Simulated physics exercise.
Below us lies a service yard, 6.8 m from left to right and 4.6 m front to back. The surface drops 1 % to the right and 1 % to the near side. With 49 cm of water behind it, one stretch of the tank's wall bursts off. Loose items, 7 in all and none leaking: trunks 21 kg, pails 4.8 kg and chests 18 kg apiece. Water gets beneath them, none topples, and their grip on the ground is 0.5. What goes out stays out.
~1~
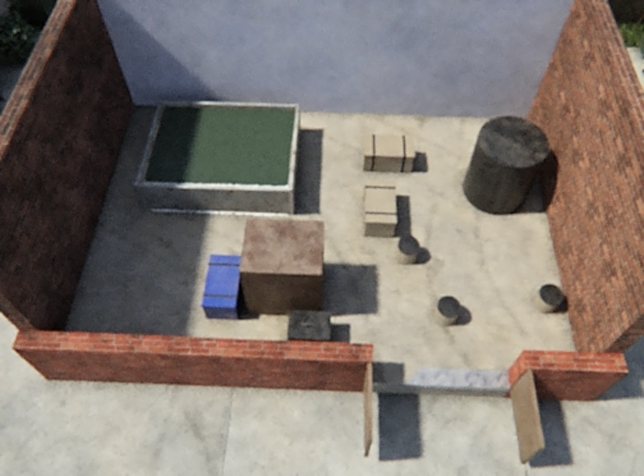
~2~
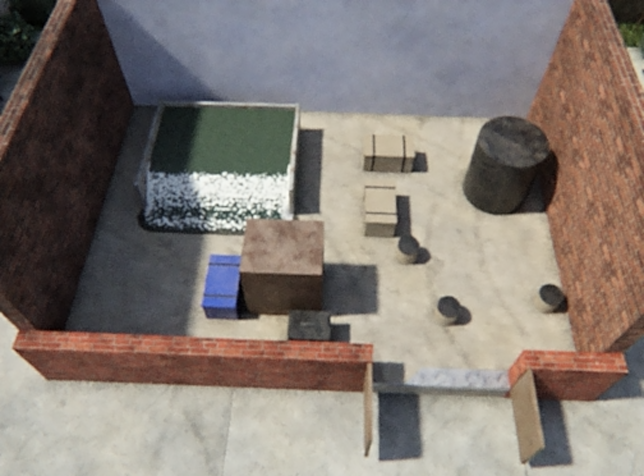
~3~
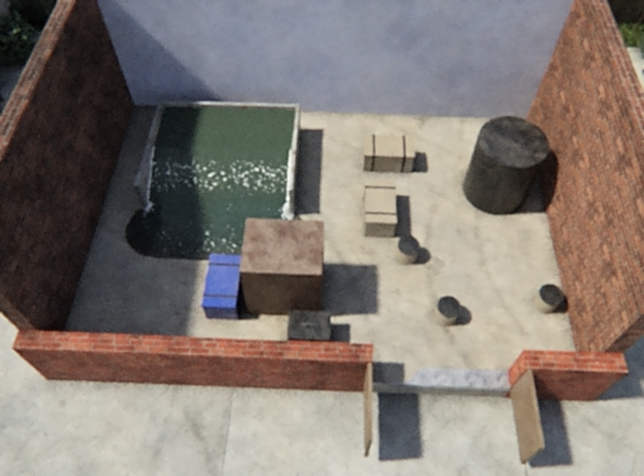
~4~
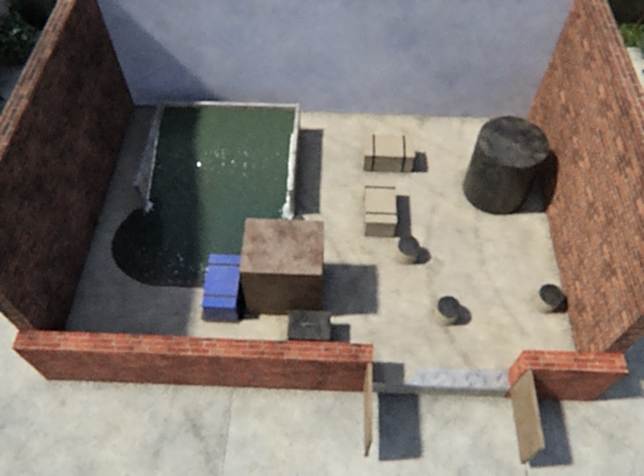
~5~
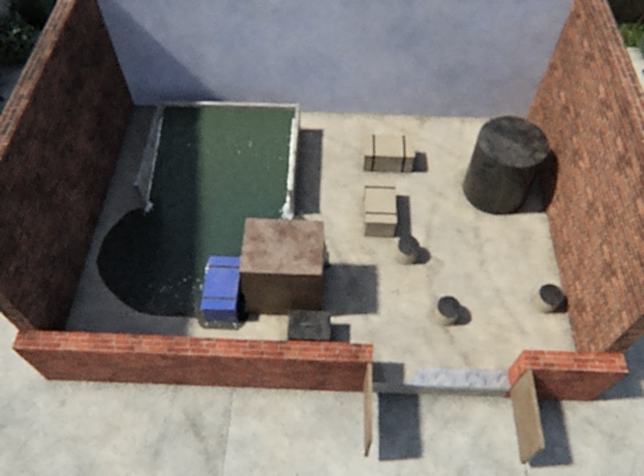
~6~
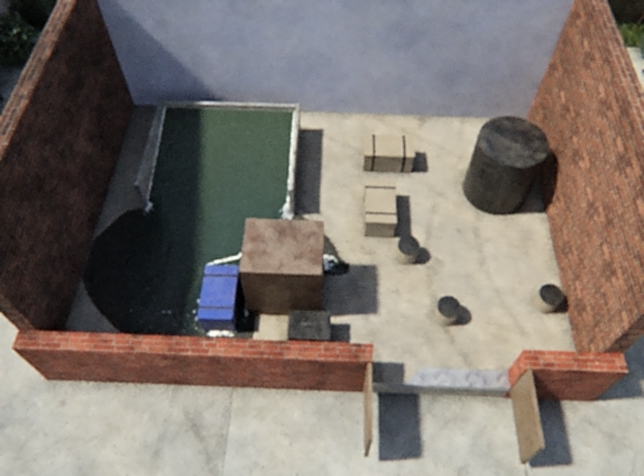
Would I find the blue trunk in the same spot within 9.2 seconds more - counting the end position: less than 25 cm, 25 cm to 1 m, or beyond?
Blue trunk ends far away.
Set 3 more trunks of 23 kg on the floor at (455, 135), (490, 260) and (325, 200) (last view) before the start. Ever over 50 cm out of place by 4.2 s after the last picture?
In turn: Under, short of it, short of it.
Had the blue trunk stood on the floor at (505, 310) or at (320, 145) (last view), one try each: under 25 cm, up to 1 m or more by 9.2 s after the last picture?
In turn: It moves a short way; it barely shifts.
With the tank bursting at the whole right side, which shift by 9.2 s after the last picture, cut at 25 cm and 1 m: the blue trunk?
In that case the blue trunk barely shifts.
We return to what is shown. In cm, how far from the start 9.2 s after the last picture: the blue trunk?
About 350 cm.
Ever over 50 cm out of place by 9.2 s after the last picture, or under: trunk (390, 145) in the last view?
Answer: Less.
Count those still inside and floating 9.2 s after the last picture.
At that moment 3.
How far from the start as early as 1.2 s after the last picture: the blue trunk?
About 50 cm.
Then, 1.2 s after the last picture the blue trunk is near (227, 311), 0.5 m from its start, afloat; 0 of 7 are out; 1 afloat.
Then, 3.8 s after the last picture the blue trunk is near (455, 337), 3.1 m from its start, aground; 0 of 7 are out; 2 afloat.
Then, 6.2 s after the last picture the blue trunk is near (494, 362), 3.7 m from its start, aground; 0 of 7 are out; 4 afloat.
Then, 9.2 s after the last picture the blue trunk is near (493, 363), 3.7 m from its start, aground; 0 of 7 are out; 3 afloat.
